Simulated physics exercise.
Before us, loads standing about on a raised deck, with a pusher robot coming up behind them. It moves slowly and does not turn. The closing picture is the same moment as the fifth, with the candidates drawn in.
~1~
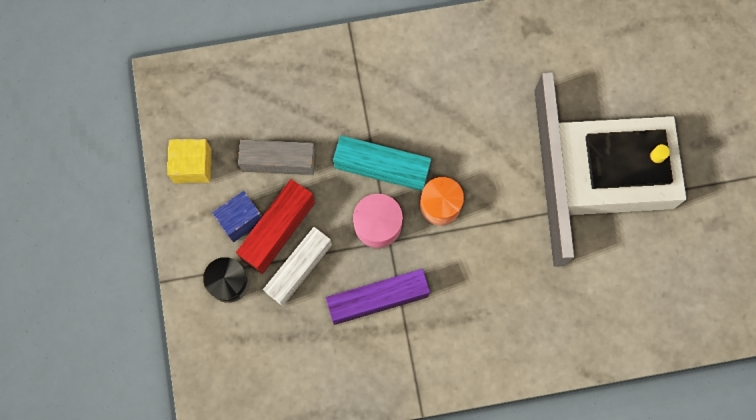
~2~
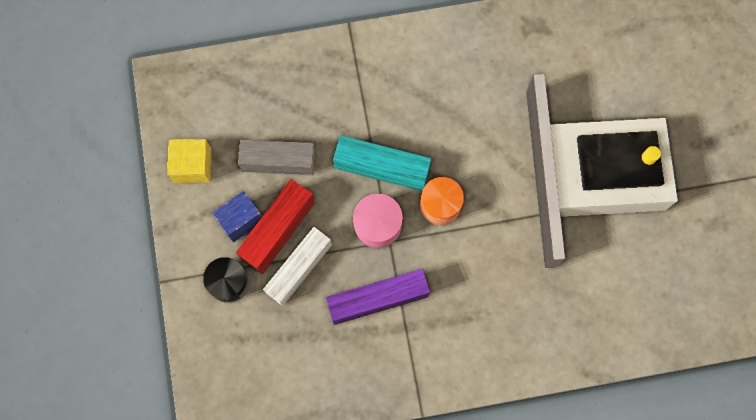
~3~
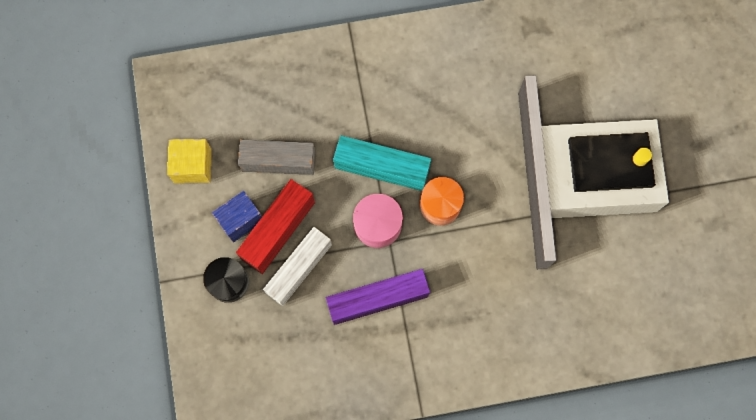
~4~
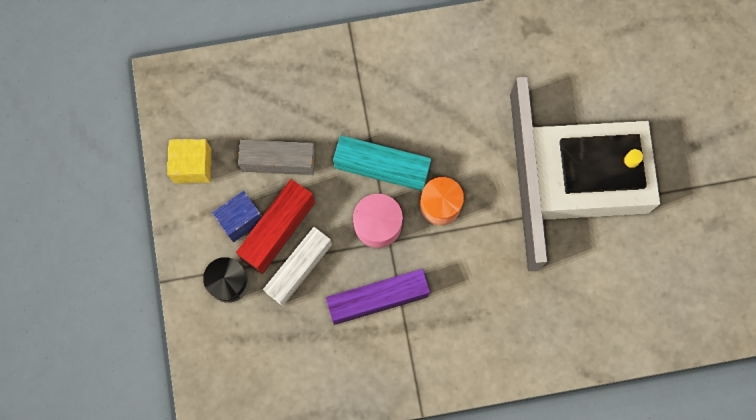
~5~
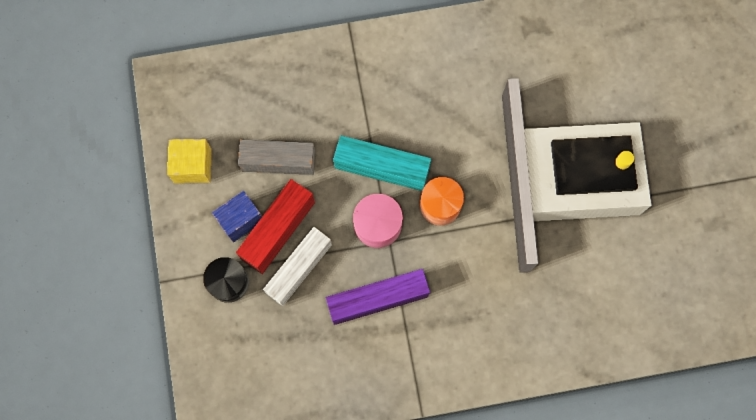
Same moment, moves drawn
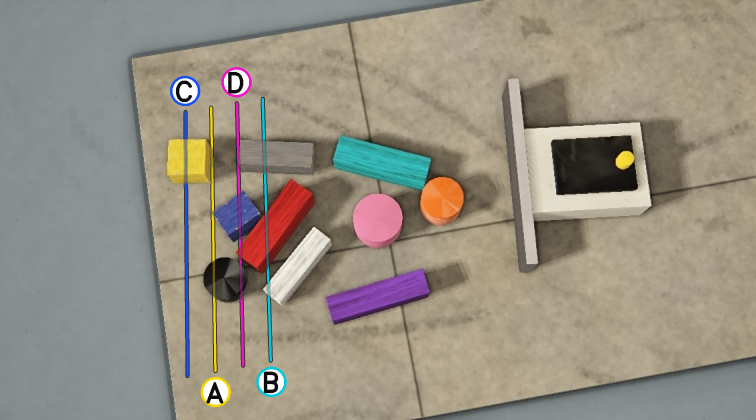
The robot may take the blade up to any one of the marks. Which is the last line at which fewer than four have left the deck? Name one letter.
Stop at A.
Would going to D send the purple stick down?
By then, no.
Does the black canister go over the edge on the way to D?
By then, no.
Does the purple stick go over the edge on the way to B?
No.
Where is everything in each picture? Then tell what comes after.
Yellow crate (190, 161); red stick (276, 227); orange canister (442, 202), in the first frame.
Robot (614, 161); turquoise stick (382, 163), in the second frame.
Robot (606, 162); grey bar (277, 157), in the third frame.
Robot (597, 164); black canister (226, 280), in the fourth frame.
Robot (588, 165); purple stick (378, 297); yellow crate (190, 161); red stick (276, 227), in the fifth frame.
On the marked copy, A at (213, 234); B at (267, 225); C at (186, 239); D at (240, 230).
With A. Early on, robot (477, 185); purple stick (362, 300); grey bar (270, 157).
Further on, robot (365, 204); yellow crate (155, 159); grey bar (174, 130).
At the end, robot (276, 220); black canister over the edge; blue crate over the edge; two fallen.
As for the rest, B is within the limit but short; C drops five; D is within the limit but short.
